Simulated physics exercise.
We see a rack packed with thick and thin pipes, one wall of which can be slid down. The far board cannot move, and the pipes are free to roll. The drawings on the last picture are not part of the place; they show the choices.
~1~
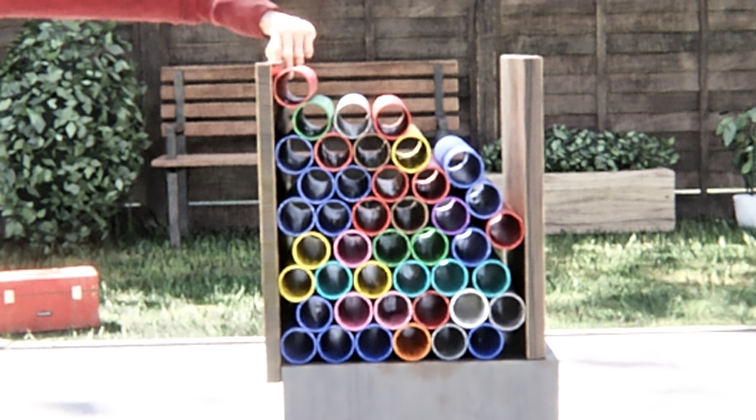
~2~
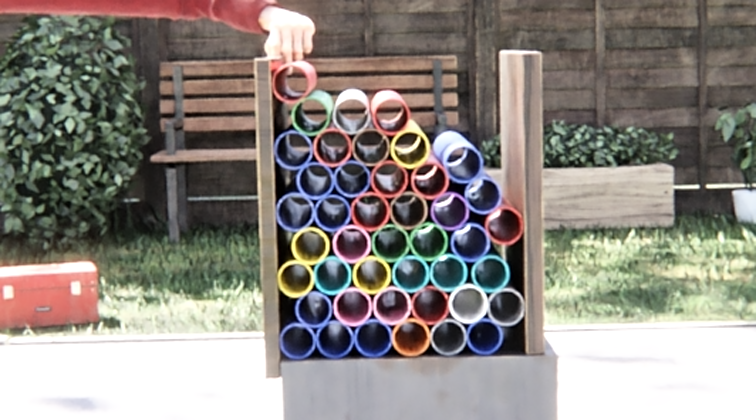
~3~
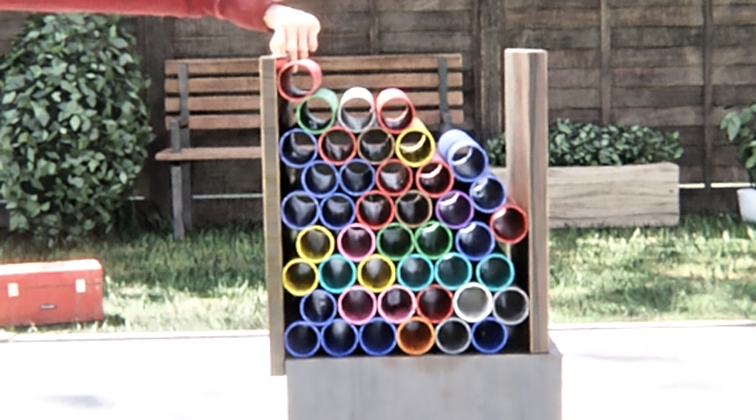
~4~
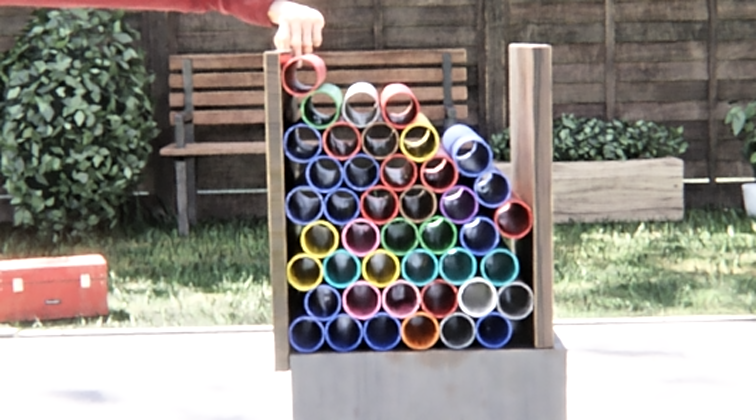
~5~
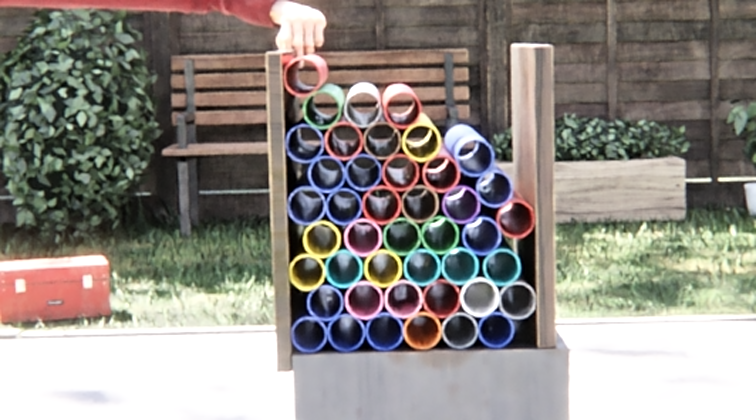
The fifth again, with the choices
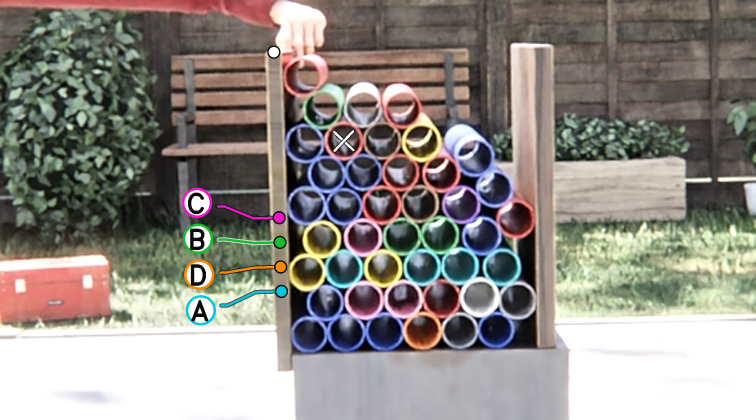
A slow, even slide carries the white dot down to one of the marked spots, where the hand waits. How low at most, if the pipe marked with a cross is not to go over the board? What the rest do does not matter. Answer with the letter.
The answer is mark C.
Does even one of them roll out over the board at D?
At D: Yes.
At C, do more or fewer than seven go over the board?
At C, fewer than seven.
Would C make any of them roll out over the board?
At C: Yes.
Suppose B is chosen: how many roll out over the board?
It comes to seven.
On the copy, A at (282, 291); B at (280, 242); C at (279, 218); D at (281, 267); the cross at (343, 141); the white dot at (274, 52).
On C. First, top of the board (284, 123).
Then, top of the board (287, 202).
Finally, top of the board (287, 217), three out over the board, the crossed one still inside.
By contrast, A lets the crossed one out; B lets the crossed one out; D lets the crossed one out.
